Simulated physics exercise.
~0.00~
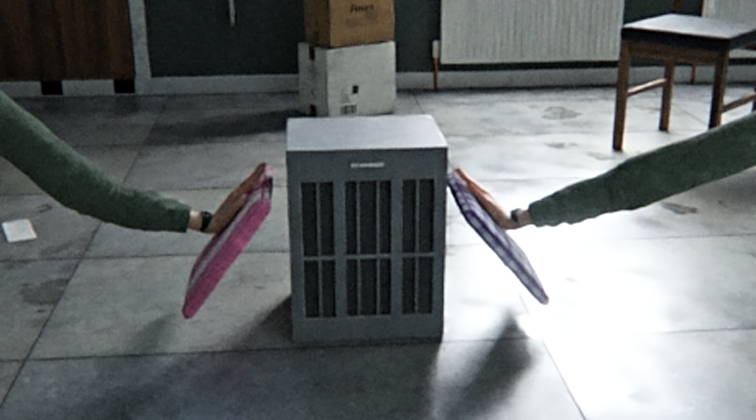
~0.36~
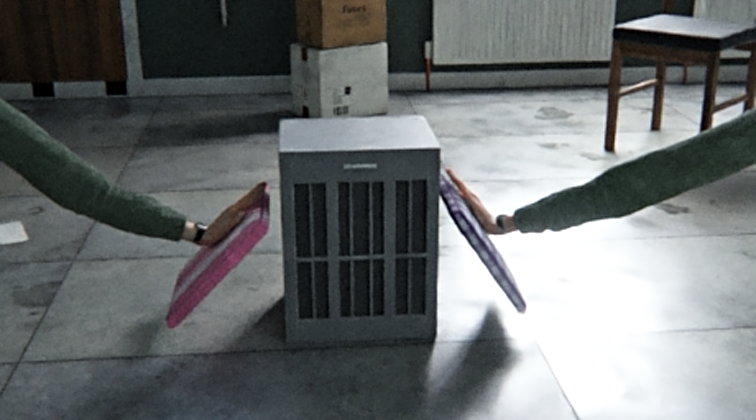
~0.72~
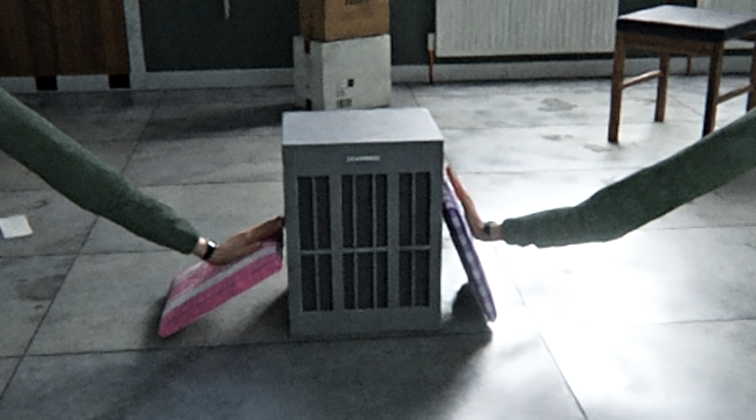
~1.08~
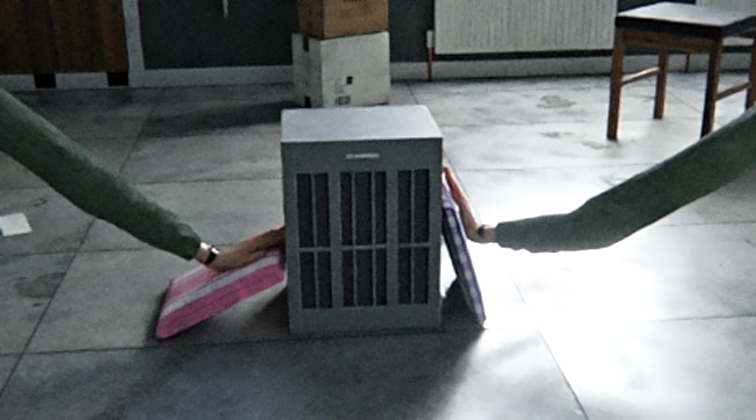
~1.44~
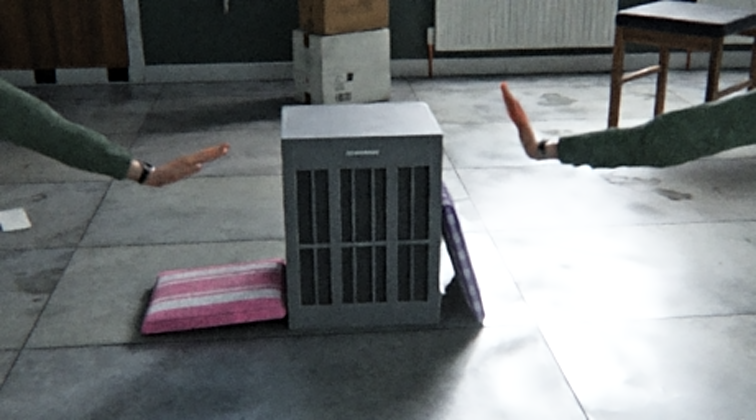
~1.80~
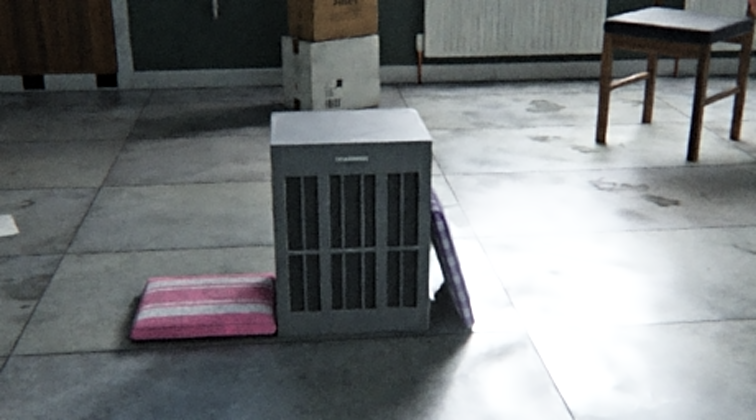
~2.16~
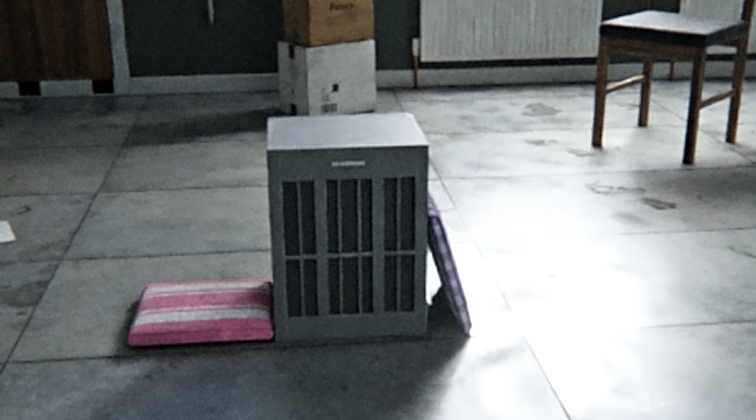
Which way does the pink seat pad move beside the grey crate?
The pink seat pad moves down, ending up flat on the floor beside the crate.
